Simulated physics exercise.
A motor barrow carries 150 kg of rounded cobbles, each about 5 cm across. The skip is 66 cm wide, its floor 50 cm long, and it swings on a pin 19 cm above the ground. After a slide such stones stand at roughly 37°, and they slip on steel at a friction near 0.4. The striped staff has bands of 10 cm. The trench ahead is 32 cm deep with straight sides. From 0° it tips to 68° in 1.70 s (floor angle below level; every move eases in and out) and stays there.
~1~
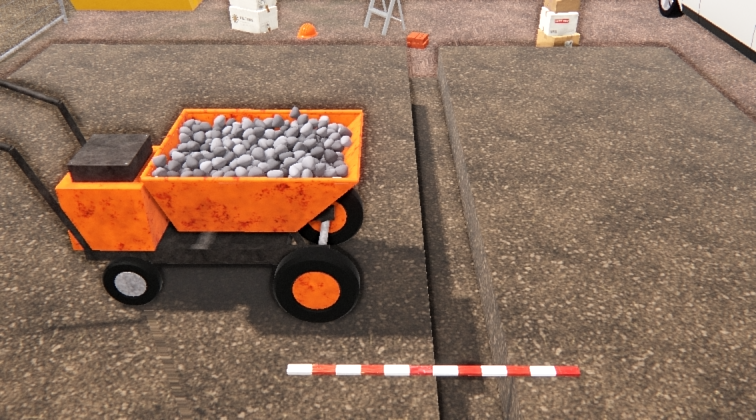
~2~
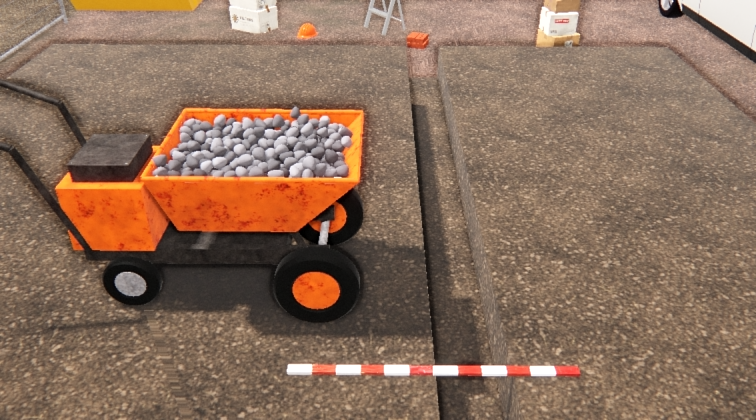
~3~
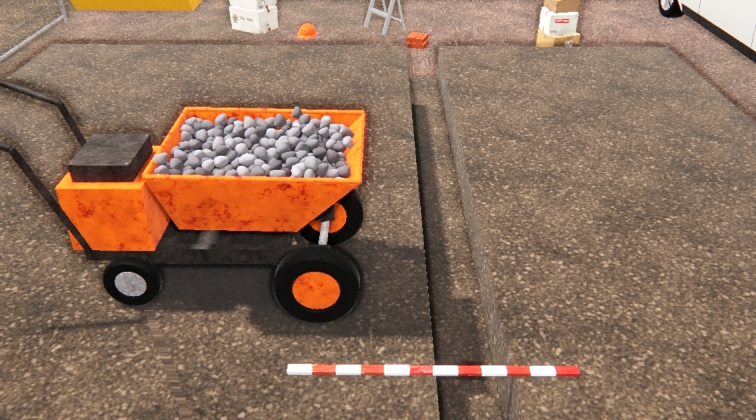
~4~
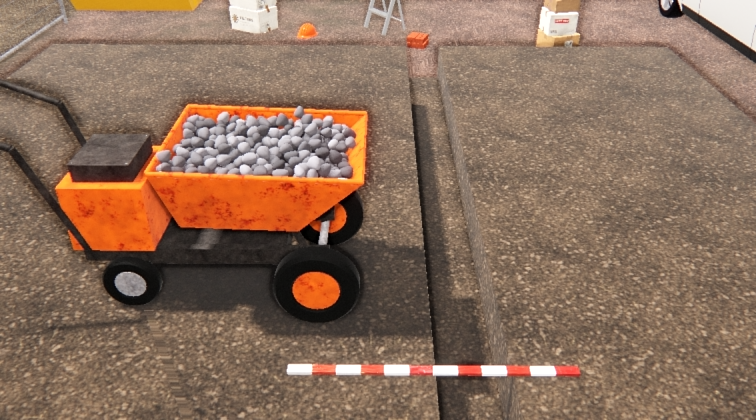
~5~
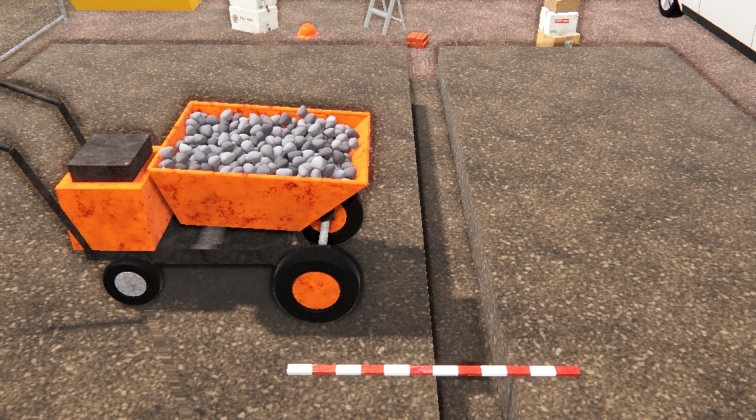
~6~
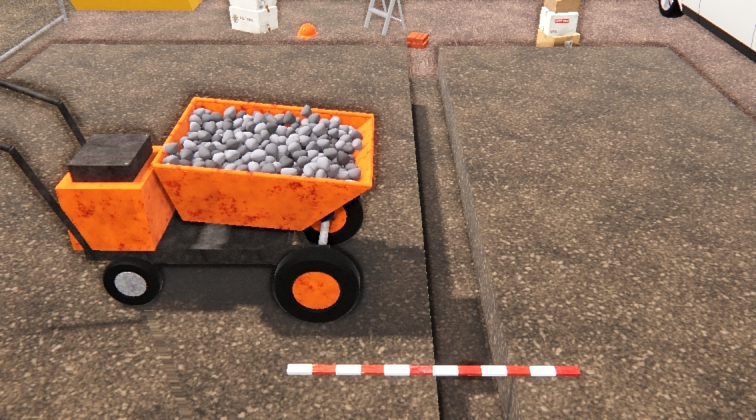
The clip shows an orange motor barrow loaded with rounded grey stones standing left of a narrow trench, a red-and-white striped staff lying in front; its skip stays still at first, then tilts slightly toward the right.
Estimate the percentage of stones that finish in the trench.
Roughly 73 per cent ends in the trench.
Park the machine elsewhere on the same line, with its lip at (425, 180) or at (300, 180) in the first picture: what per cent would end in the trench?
First some 15, then 95 per cent.
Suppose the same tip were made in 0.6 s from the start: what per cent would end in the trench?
In that case some 45 per cent.
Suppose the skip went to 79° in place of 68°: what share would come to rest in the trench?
It would be near 80 per cent.
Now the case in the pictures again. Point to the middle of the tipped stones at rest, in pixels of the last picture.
Around (472, 308).
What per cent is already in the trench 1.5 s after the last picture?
Some 40 per cent.
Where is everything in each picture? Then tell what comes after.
The skip is at 0°, its lip at (358, 181); the top of the load is at (269, 130), in the first frame.
The skip is at 0°, its lip at (358, 181); the top of the load is at (269, 130), in the second frame.
The skip is at 1°, its lip at (360, 182); the top of the load is at (271, 130), in the third frame.
Lip at (363, 183), floor tilted 2°, highest stones at (248, 128), in the fourth frame.
The skip is at 4°, its lip at (367, 184); the top of the load is at (240, 124), in the fifth frame.
The skip is at 6°, its lip at (371, 186); the top of the load is at (232, 124), in the sixth frame.
Then, 1.0 s after the last picture the floor is at 57°, 98 % in the skip, 2 % in the trench; the foremost stones are at (461, 240).
Then, 1.5 s after the last picture the floor is at 68°, 45 % in the skip, 38 % in the trench, 18 % past the trench; the foremost stones are at (585, 285).
Then, 1.9 s after the last picture the floor is at 68°, 17 % in the skip, 56 % in the trench, 27 % past the trench; the foremost stones are at (663, 309).
Then, 3.8 s after the last picture the floor is at 68°, 0 % in the skip, 73 % in the trench, 27 % past the trench; the foremost stones are at (698, 314).
